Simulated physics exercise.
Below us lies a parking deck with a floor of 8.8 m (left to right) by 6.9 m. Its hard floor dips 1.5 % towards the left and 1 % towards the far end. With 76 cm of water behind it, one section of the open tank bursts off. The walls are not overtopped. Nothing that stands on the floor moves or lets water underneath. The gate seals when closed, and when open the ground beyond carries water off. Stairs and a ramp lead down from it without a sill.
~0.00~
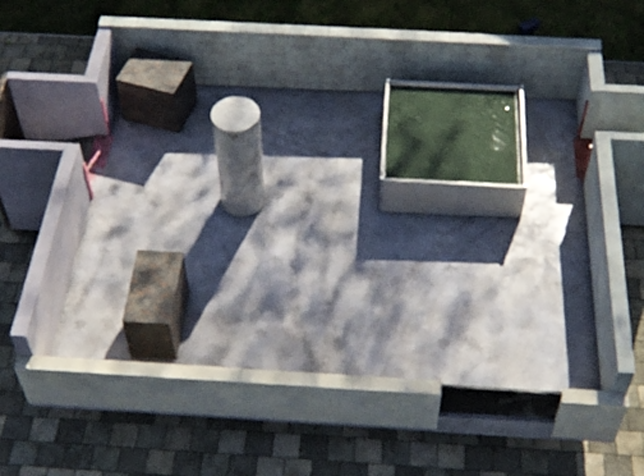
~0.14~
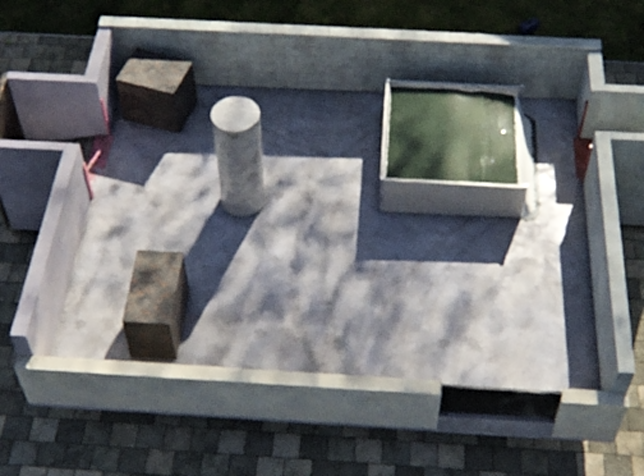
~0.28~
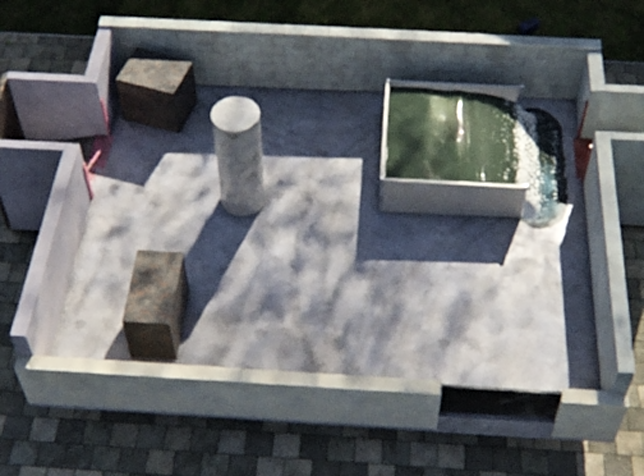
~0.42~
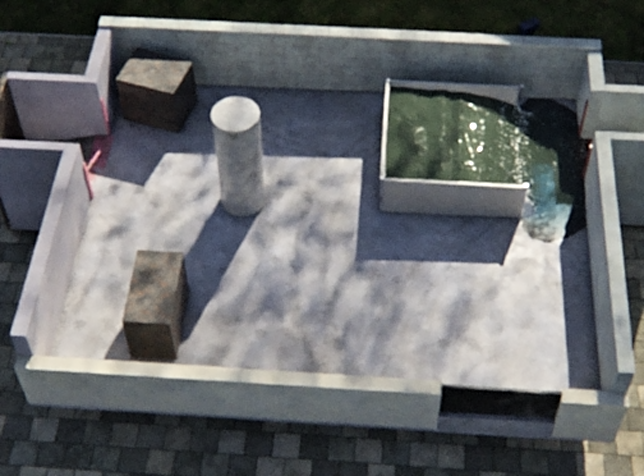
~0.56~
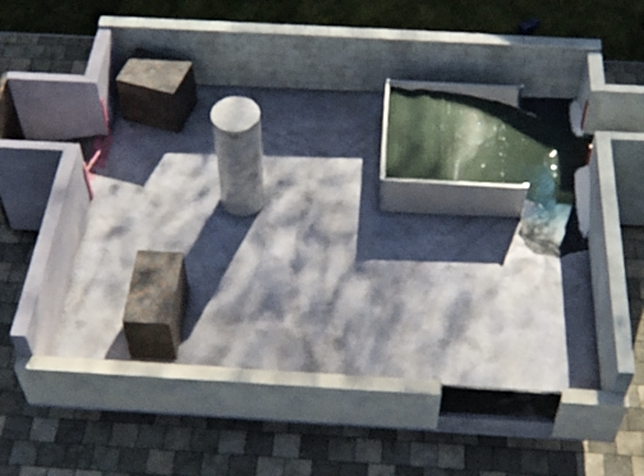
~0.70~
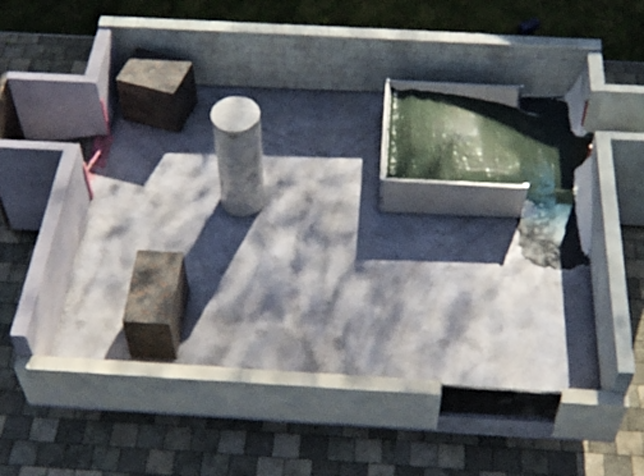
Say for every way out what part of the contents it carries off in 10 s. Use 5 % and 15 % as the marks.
Shares: The gate takes under 5 %; the stairwell (marked red) takes more than 15 %; the down ramp (marked pink) takes not even 5 %.
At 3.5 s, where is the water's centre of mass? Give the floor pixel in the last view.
Around (486, 194).
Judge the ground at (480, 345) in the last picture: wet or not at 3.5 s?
It is flooded.
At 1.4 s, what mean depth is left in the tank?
Some 43 cm.
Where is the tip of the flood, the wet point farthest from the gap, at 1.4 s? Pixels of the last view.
Near (597, 344).
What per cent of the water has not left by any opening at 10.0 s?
Roughly 58 in a hundred.
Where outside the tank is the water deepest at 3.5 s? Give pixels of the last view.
Near (538, 106).
After 1.4 s water covers 10 % of the floor and is deepest (50 cm) near (576, 101); gone so far, the gate 0 %, the stairwell (marked red) 10 %, the down ramp (marked pink) 0 %.
After 2.2 s water covers 25 % of the floor and is deepest (46 cm) near (576, 101); gone so far, the gate 0 %, the stairwell (marked red) 20 %, the down ramp (marked pink) 0 %.
After 3.5 s water covers 40 % of the floor and is deepest (27 cm) near (538, 106); gone so far, the gate 0 %, the stairwell (marked red) 29 %, the down ramp (marked pink) 0 %.
After 6.0 s water covers 70 % of the floor and is deepest (22 cm) near (123, 83); gone so far, the gate 0 %, the stairwell (marked red) 35 %, the down ramp (marked pink) 0 %.
After 10.0 s water covers 90 % of the floor and is deepest (11 cm) near (112, 123); gone so far, the gate 0 %, the stairwell (marked red) 39 %, the down ramp (marked pink) 2 %.
